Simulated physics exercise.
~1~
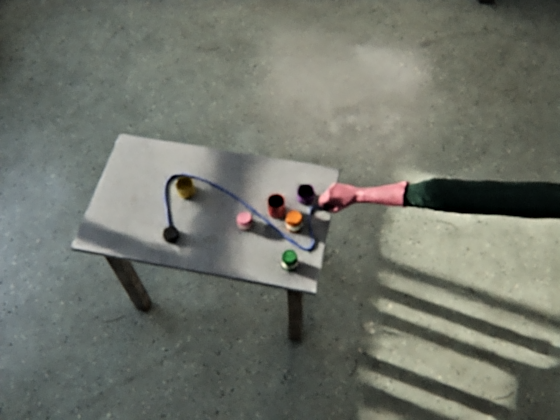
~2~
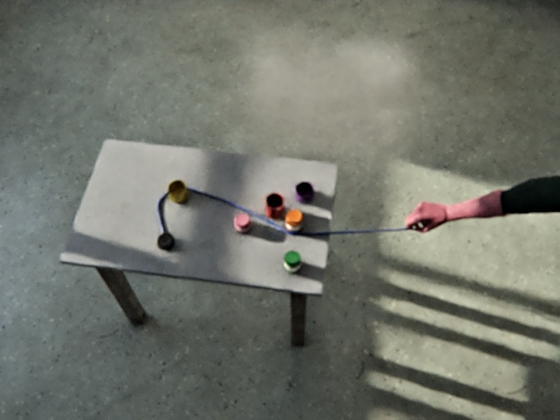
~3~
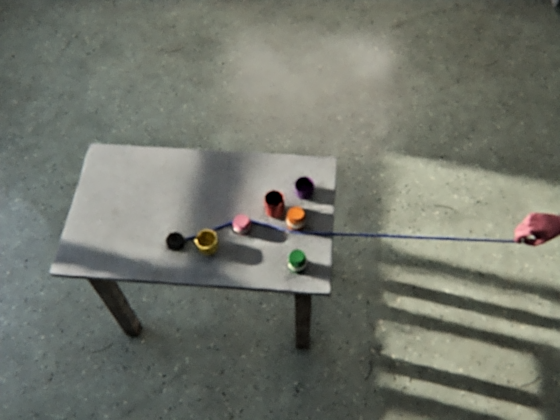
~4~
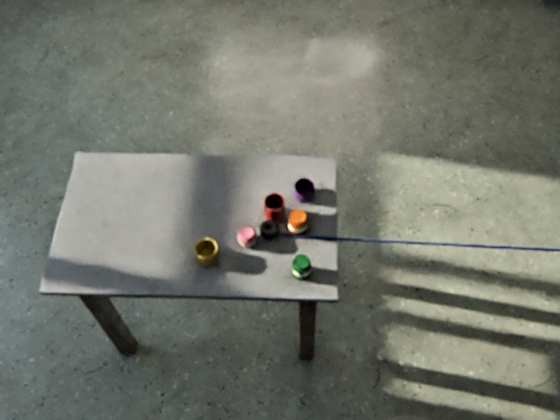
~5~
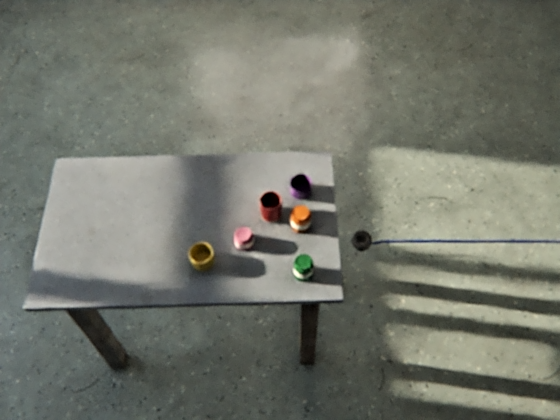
At first, a hand at the right holds one end of a slack blue wire that curves across a table, around a yellow mug, to a black reel, with five other colourful cups and jars nearby. The hand moves right, drawing the wire straighter. As it tightens, the yellow mug is dragged down the tabletop and the reel starts sliding right. With the hand out of view, the reel passes the yellow mug and reaches the pink, red and orange containers, the pink jar shifting slightly. Finally the reel is beyond the table's right edge, while all six containers remain on top.
